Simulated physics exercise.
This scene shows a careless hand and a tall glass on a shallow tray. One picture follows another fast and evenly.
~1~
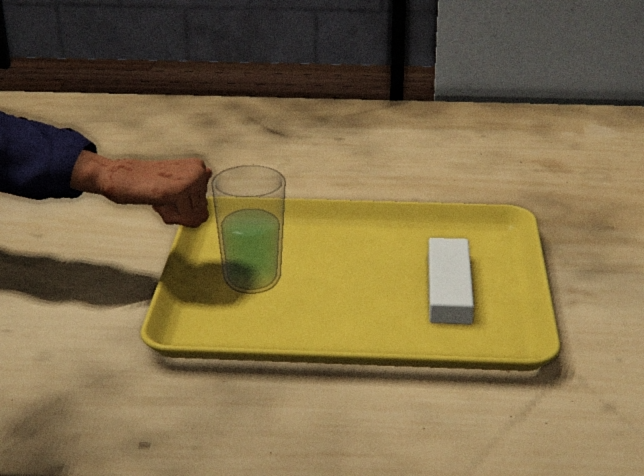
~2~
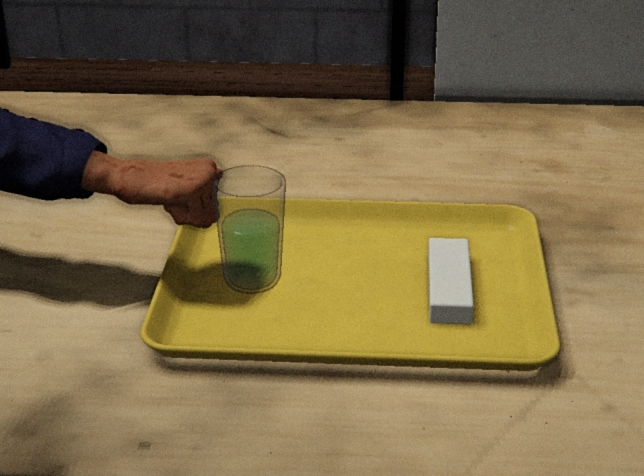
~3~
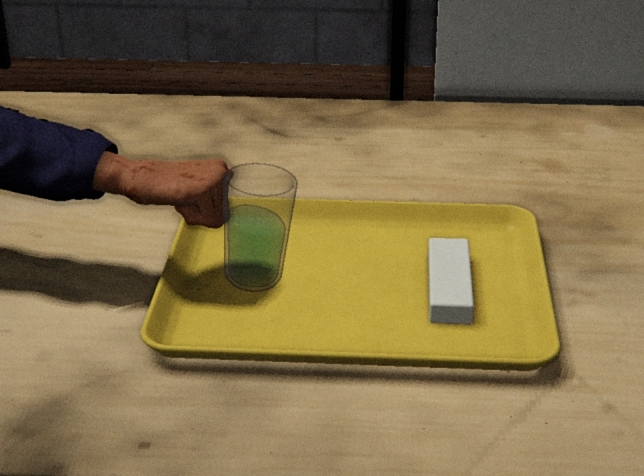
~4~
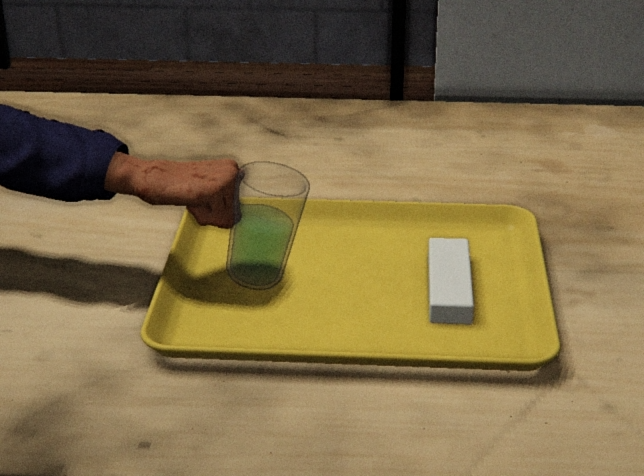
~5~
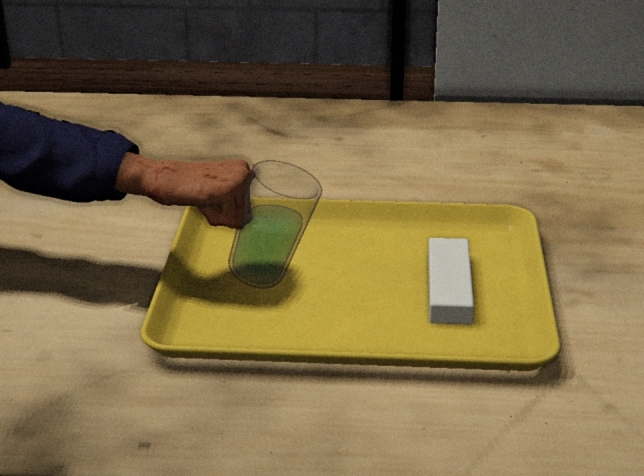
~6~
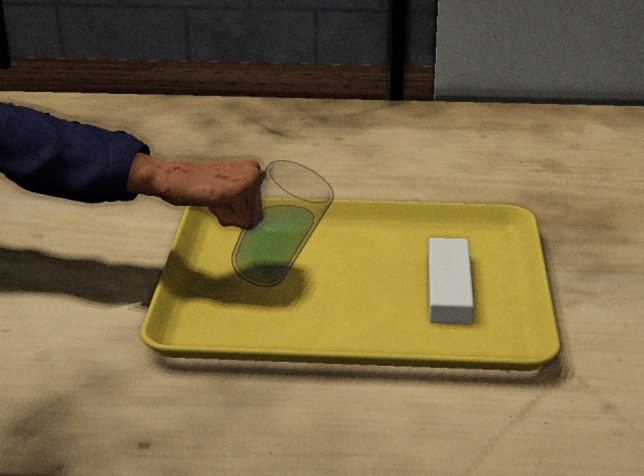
A hand in a dark blue sleeve reaches in from the left and pushes the upper part of a tall clear glass of green liquid, seen from slightly above a pale wooden table. The glass stands on the left side of a shallow yellow tray, with a white block to the right. The glass leans steadily further rightward as the hand follows, while the view stays still.
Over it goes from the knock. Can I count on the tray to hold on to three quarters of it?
It seems less than a quarter is lost from the tray.
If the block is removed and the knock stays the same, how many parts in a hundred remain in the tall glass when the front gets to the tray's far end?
65 %, roughly.
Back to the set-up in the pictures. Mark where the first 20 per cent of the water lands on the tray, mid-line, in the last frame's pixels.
I'd put it at roughly (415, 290) on the centre line.
A moment on, the tall glass is falling and 100 per cent is in the glass, 0 on the tray and 0 above or beyond its rim.
Next, the tall glass lies on its side and 81 per cent is in the glass, 15 on the tray and 4 above or beyond its rim.
Then the tall glass lies on its side and 44 per cent is in the glass, 42 on the tray and 14 above or beyond its rim.
Later the tall glass lies on its side and 23 per cent is in the glass, 65 on the tray and 12 above or beyond its rim.
Finally, 88 per cent is held by tray and glass, 12 is off the tray.
